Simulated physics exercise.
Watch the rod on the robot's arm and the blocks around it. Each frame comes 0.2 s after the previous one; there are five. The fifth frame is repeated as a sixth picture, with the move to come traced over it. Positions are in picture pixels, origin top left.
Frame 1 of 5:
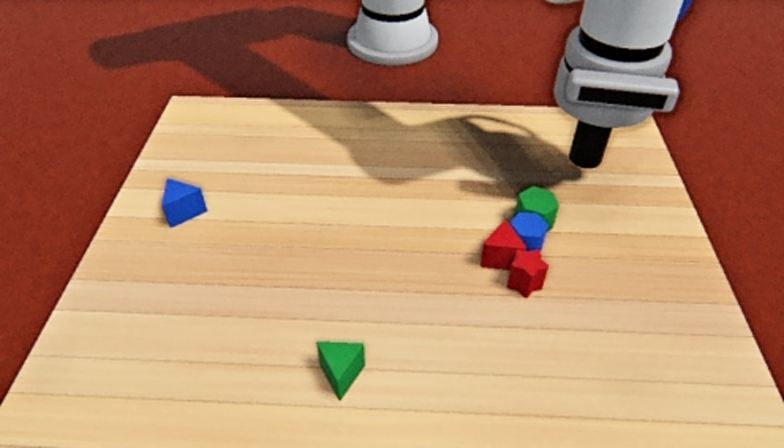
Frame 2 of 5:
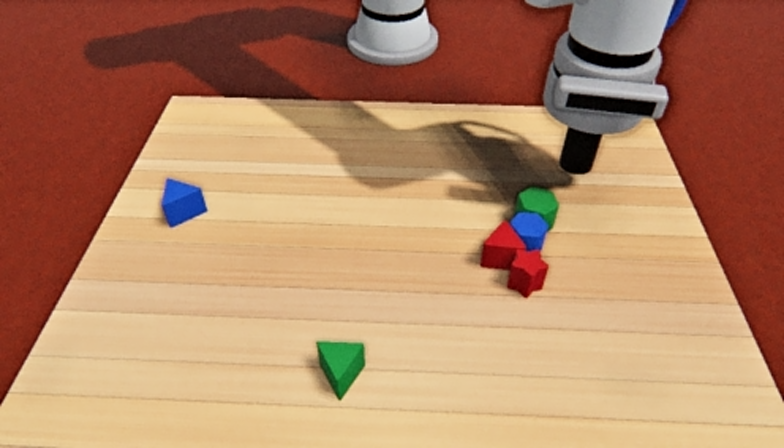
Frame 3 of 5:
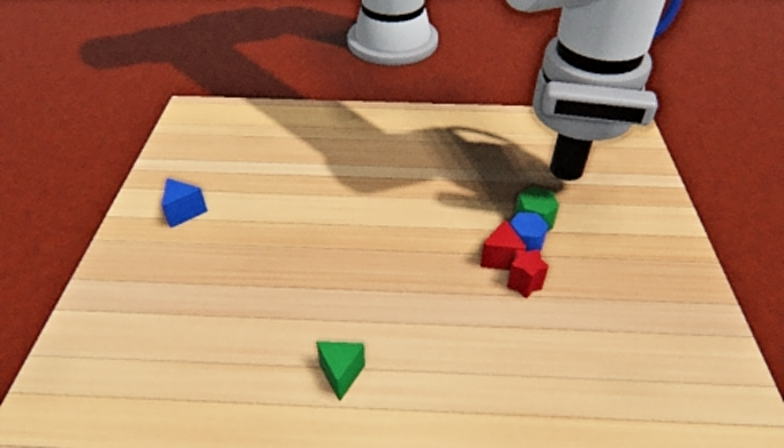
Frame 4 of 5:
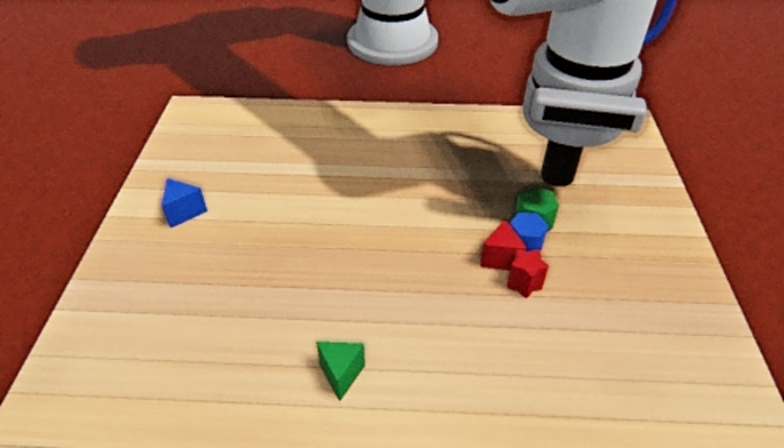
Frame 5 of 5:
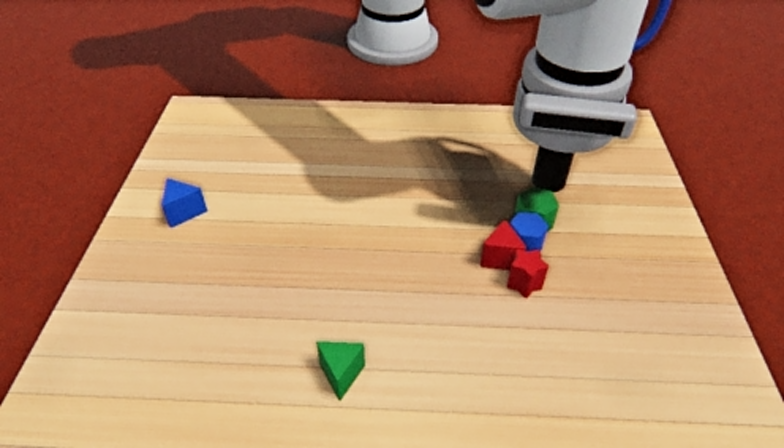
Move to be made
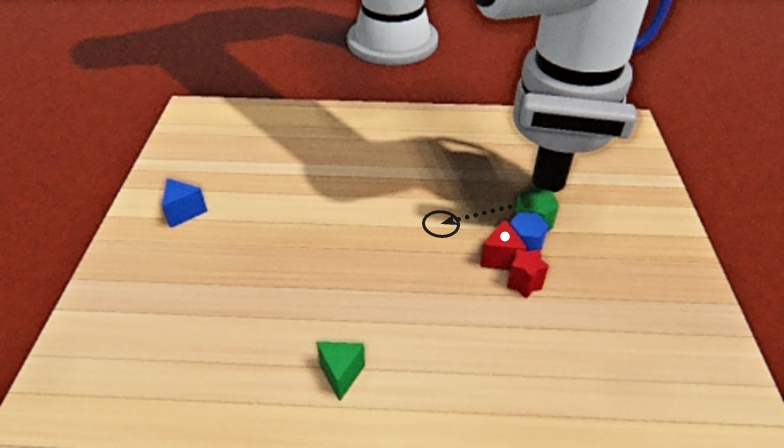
A grey-and-white robot arm with a black rod moves slowly left and slightly toward the viewer over a pale wooden board on a red surface, seen from above at an angle by a still camera. A green hexagonal block, blue hexagonal block, red triangle and red star cluster right of centre, with a blue block upper left and a green triangle lower down. The rod draws close to the green hexagonal block, its shadow shifting, while the blocks stay still.
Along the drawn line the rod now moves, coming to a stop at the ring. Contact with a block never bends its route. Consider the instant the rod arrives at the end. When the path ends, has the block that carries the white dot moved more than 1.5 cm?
I'd say no.
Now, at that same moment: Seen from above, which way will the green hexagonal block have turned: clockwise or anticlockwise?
Looking down: Anticlockwise.
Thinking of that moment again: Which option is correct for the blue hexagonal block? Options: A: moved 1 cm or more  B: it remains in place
(A)
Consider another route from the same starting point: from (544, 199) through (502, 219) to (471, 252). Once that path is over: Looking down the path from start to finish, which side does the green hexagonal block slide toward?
It shifts to the left.
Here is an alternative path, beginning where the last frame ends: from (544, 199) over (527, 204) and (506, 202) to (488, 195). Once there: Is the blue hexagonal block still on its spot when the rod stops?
I expect not.
The drawn path runs straight from (544, 199) to (441, 224); the dot is on the red triangle.
What follows on the original path. One third of the way, rod at (514, 190); red triangle at (502, 239); blue hexagonal block at (533, 236); green hexagonal block at (527, 209), turned 50° anticlockwise.
Two thirds of the way, rod at (478, 198); red triangle at (502, 239); blue hexagonal block at (535, 238); red star-shaped block at (529, 263); green hexagonal block at (521, 211), turned 75° anticlockwise.
At the end, rod at (442, 207); red triangle at (502, 239); blue hexagonal block at (535, 238); red star-shaped block at (529, 263); green hexagonal block at (521, 211), turned 75° anticlockwise.
